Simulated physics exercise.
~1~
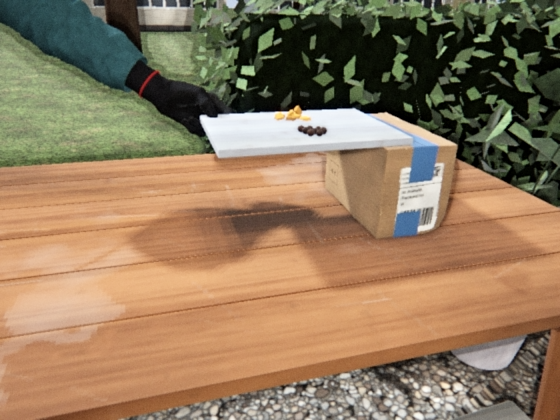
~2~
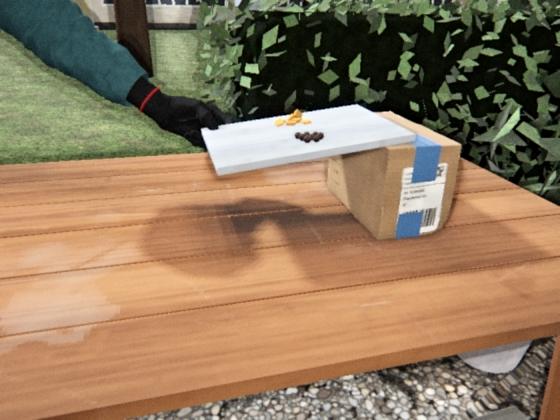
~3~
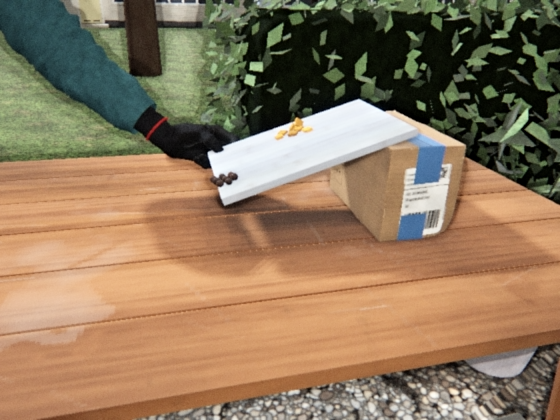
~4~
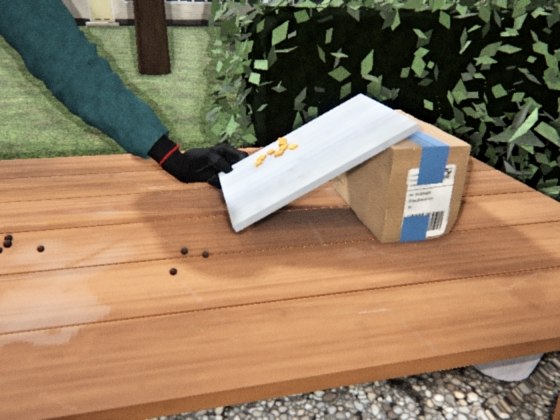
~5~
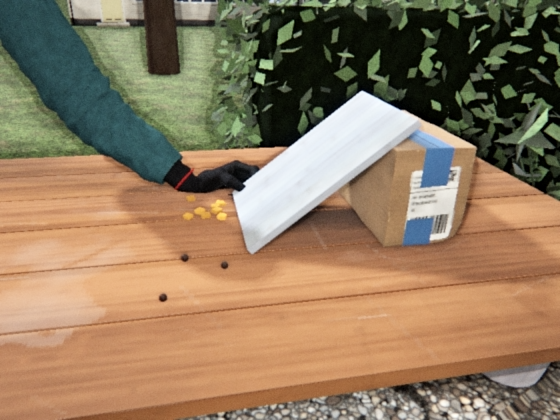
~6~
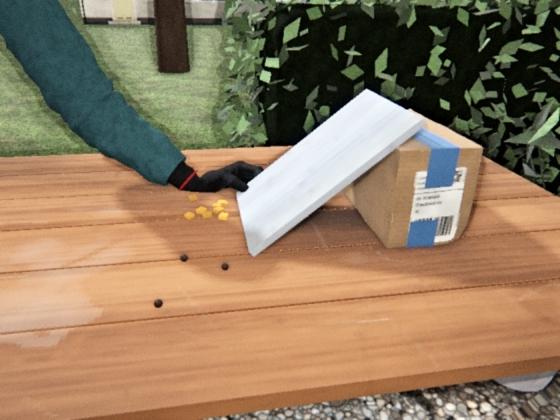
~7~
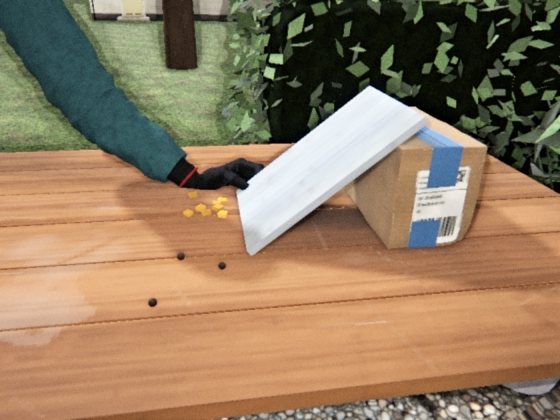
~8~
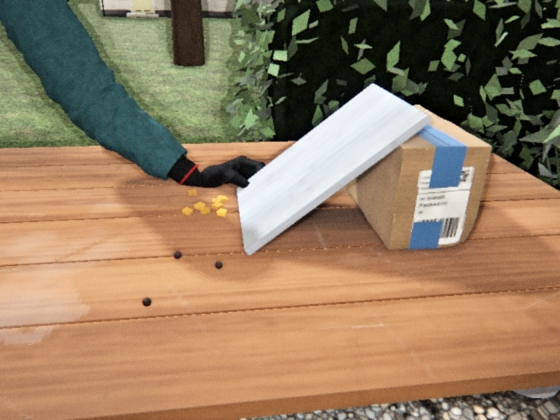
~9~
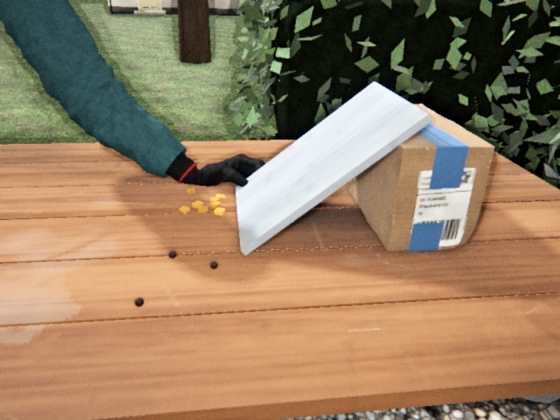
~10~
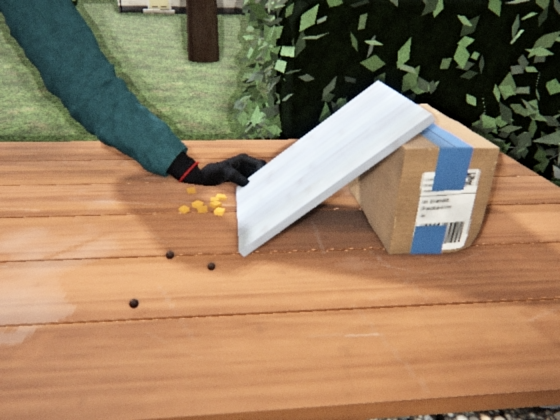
A pale board carrying a small pile of orange-yellow pieces and a front cluster of dark round ones is held level over a wooden outdoor table, seen from slightly above. Its right end rests on a cardboard box with blue tape, while a black-gloved hand in a teal sleeve holds the left end before grass and a leafy hedge. The hand lowers that end, and the dark pieces slide off first, scattering leftward. As the board tilts further, the yellow pieces follow. Finally the board leans still, the yellow pieces clustered near its foot and only three dark ones visible farther forward.
